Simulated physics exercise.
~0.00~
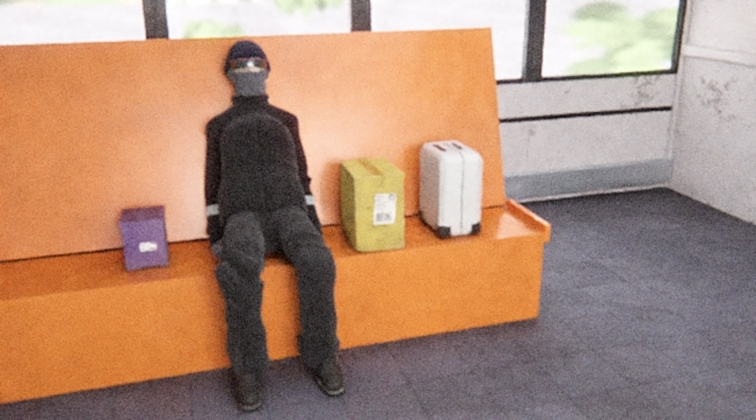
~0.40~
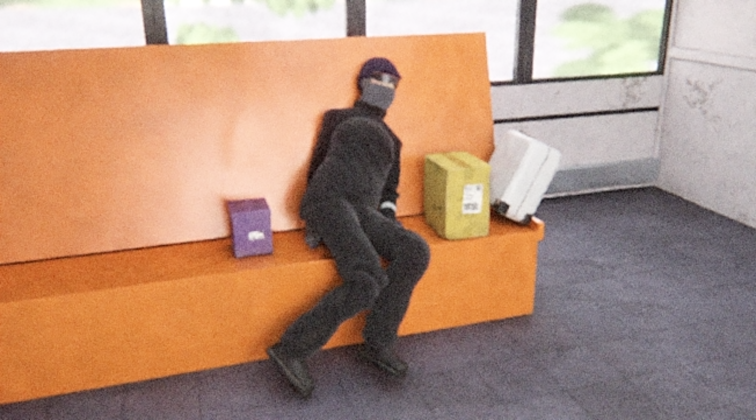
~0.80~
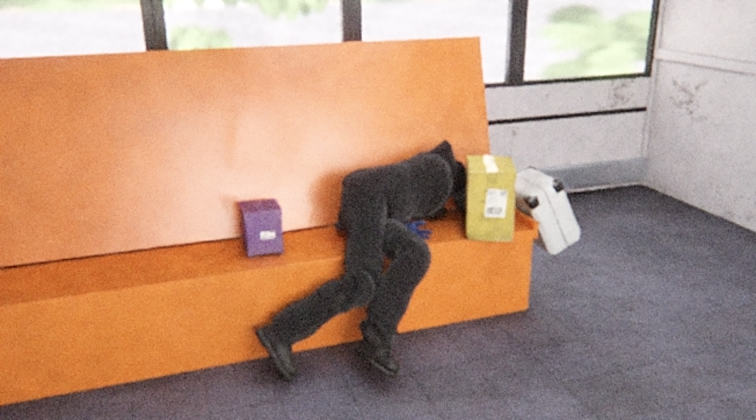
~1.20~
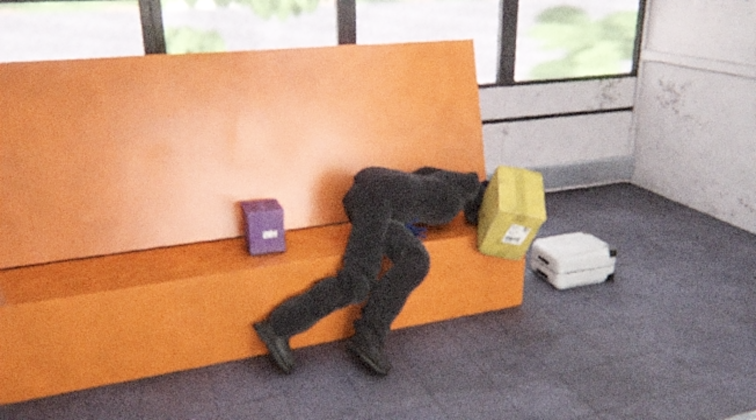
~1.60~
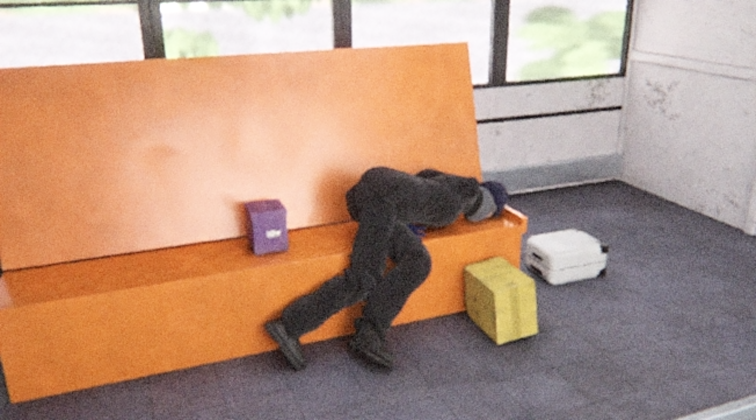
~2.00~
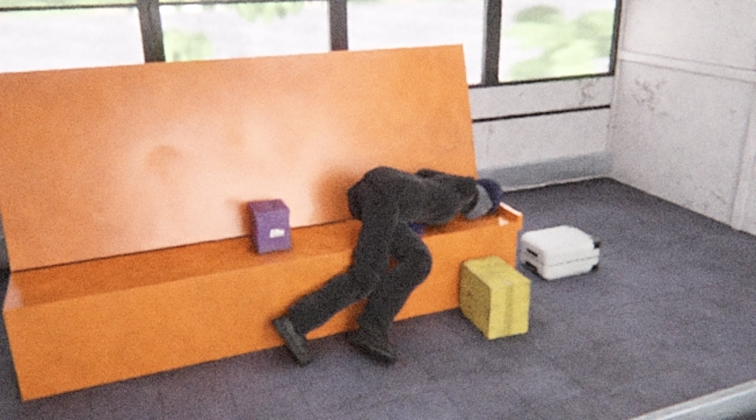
At first, a masked figure in dark clothes sits slumped on an orange bench inside a metro car, with a purple box to the left and a yellow box and a white suitcase to the right. Then the sleeper and all the luggage slide right, and the suitcase tips at the bench end. The limp body folds sideways as the suitcase tumbles over the edge to the floor. The yellow box, next to the sleeper's head, tilts and drops after it. Finally, both lie on the floor, while the purple box stands upright on the bench behind the sprawled sleeper, whose hips stay on the seat.
